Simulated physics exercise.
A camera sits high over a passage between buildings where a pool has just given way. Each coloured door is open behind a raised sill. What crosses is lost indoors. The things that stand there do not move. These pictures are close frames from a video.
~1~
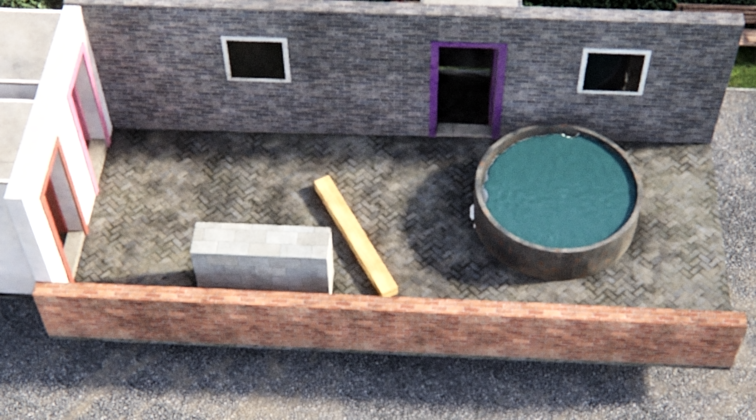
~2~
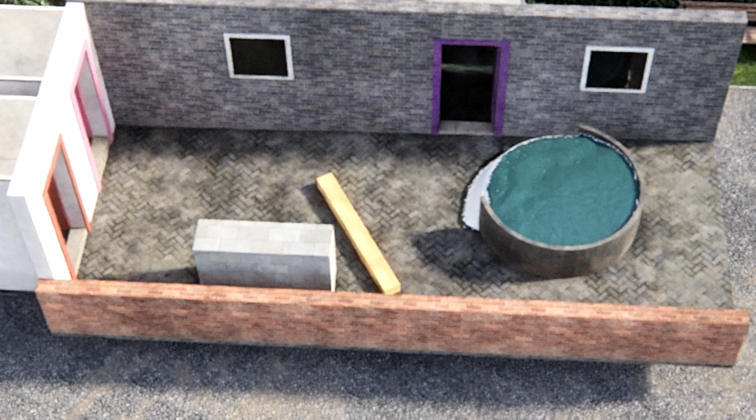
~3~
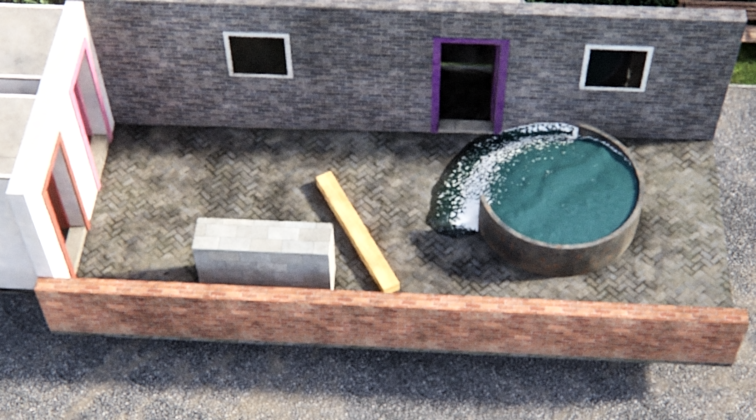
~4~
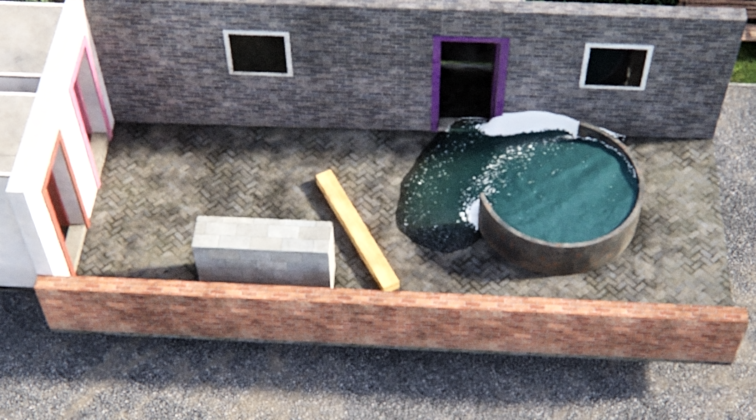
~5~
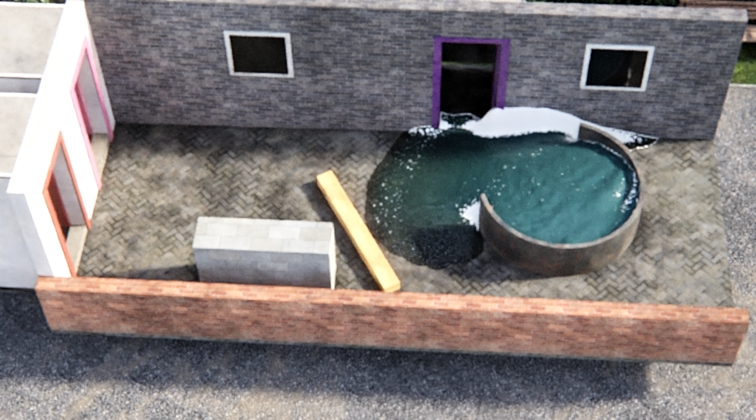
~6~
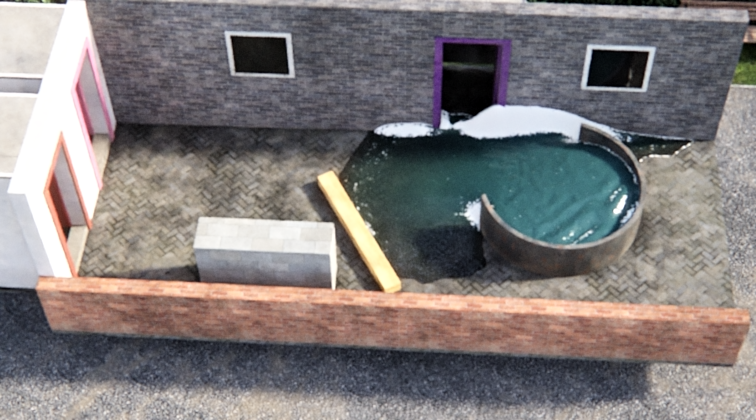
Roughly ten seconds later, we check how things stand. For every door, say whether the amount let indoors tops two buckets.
The purple door is going to be swamped. The red door is going to be swamped. The pink door is going to be swamped.
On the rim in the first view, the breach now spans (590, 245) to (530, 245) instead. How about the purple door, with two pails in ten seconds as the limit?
After that, purple door falls short.
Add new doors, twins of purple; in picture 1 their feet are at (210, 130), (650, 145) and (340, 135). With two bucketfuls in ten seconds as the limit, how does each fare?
Lab note, doors in listed order: Over the limit, under the limit, over the limit.
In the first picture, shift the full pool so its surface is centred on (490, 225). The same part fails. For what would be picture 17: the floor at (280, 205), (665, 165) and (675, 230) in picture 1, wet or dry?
The three spots read swamped, swamped, left dry.
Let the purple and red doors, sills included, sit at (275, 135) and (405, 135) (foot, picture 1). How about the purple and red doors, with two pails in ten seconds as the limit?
Result, per door: Purple overshoots the mark; red overshoots the mark.
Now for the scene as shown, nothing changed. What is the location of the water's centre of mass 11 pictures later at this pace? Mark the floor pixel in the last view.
About (439, 179) in the last view.
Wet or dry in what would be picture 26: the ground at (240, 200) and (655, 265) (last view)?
The first spot is inundated and the second bone-dry.
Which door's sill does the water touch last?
From what the pictures show, it's the red door.
A moment on, water covers 30 % of the floor; the purple door far over two buckets in, the red door not reached, the pink door not reached.
Next, water covers 45 % of the floor; the purple door far over two buckets in, the red door not reached, the pink door not reached.
Then, water covers 70 % of the floor; the purple door far over two buckets in, the red door wet at the sill, nothing in, the pink door over two buckets in.
Later, water covers 75 % of the floor; the purple door far over two buckets in, the red door under two buckets in, the pink door far over two buckets in.
In the end, water covers 90 % of the floor; the purple door far over two buckets in, the red door over two buckets in, the pink door far over two buckets in.
